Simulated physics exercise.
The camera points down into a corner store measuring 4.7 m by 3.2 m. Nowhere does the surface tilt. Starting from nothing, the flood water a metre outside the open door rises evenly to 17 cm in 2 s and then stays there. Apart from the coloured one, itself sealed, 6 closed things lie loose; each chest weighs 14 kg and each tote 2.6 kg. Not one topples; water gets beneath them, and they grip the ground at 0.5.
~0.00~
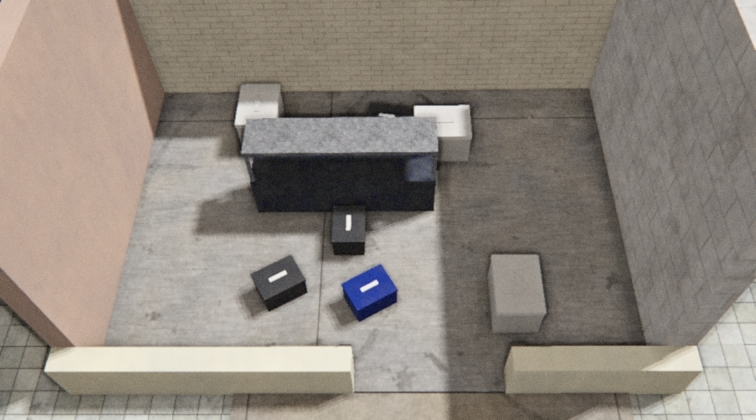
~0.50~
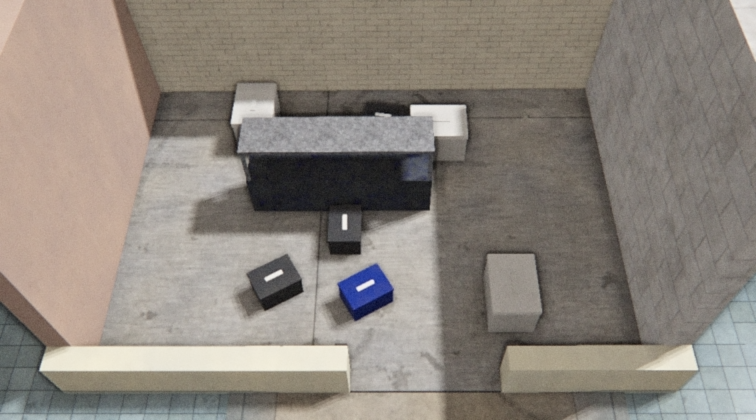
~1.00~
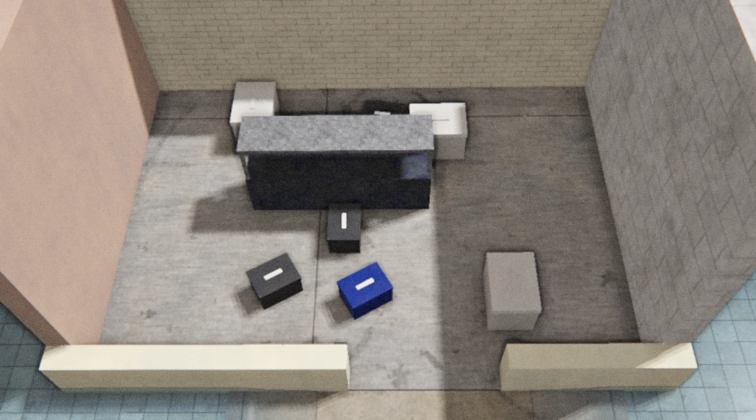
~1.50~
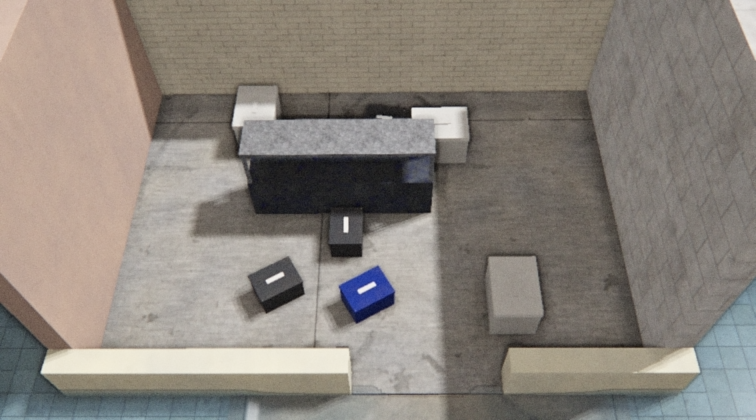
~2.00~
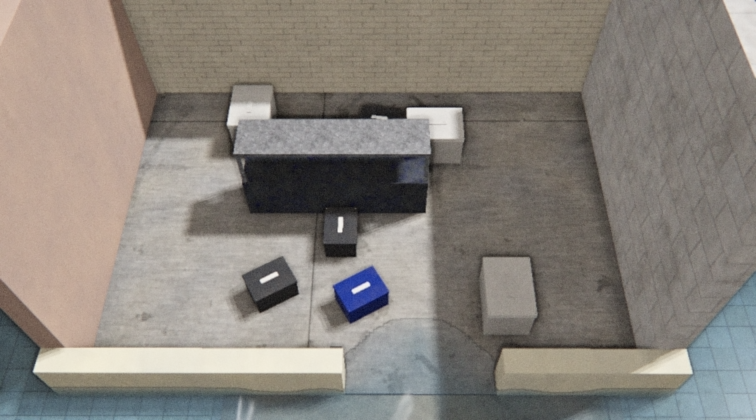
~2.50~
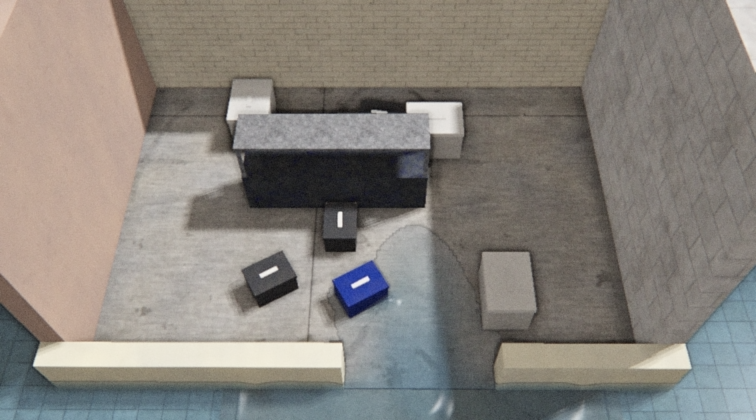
Water spreading through the gap in a low front wall onto a grey floor, with a blue box and others staying still.
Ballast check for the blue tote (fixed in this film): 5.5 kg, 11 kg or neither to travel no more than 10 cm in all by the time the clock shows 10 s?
It stays steady with neither amount.
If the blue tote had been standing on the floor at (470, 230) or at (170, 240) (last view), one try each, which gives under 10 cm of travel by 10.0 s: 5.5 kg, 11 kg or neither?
The first try gives failure with both; the second gives success with heavier only.
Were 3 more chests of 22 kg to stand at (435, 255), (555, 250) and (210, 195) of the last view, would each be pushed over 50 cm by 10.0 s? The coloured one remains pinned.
Note, in sequence: Exceeded, not exceeded, not exceeded.
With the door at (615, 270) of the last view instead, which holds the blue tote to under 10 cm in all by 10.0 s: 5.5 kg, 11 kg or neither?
Well, then both options come up short.
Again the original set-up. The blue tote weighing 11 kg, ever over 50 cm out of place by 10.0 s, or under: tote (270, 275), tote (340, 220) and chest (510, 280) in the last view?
Respectively: Exceeded, exceeded, not exceeded.
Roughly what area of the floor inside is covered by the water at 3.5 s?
Somewhere about 4.0 m2, give or take.
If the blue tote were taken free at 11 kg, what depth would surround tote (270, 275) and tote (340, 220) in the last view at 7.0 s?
First roughly 6 cm, second roughly 3 cm.
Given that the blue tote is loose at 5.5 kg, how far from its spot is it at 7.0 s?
It would be some 200 cm from its spot.
After 3.5 s the blue tote would be 65 cm from its start with 5.5 kg and 38 cm from its start with 11 kg; 4 cm of water round it then.
After 4.5 s the blue tote would be 127 cm from its start with 5.5 kg and 66 cm from its start with 11 kg; 6 cm of water round it then.
After 7.0 s the blue tote would be 213 cm from its start with 5.5 kg and 122 cm from its start with 11 kg; 5 cm of water round it then.
After 10.0 s the blue tote would be 200 cm from its start with 5.5 kg and 152 cm from its start with 11 kg; 8 cm of water round it then.
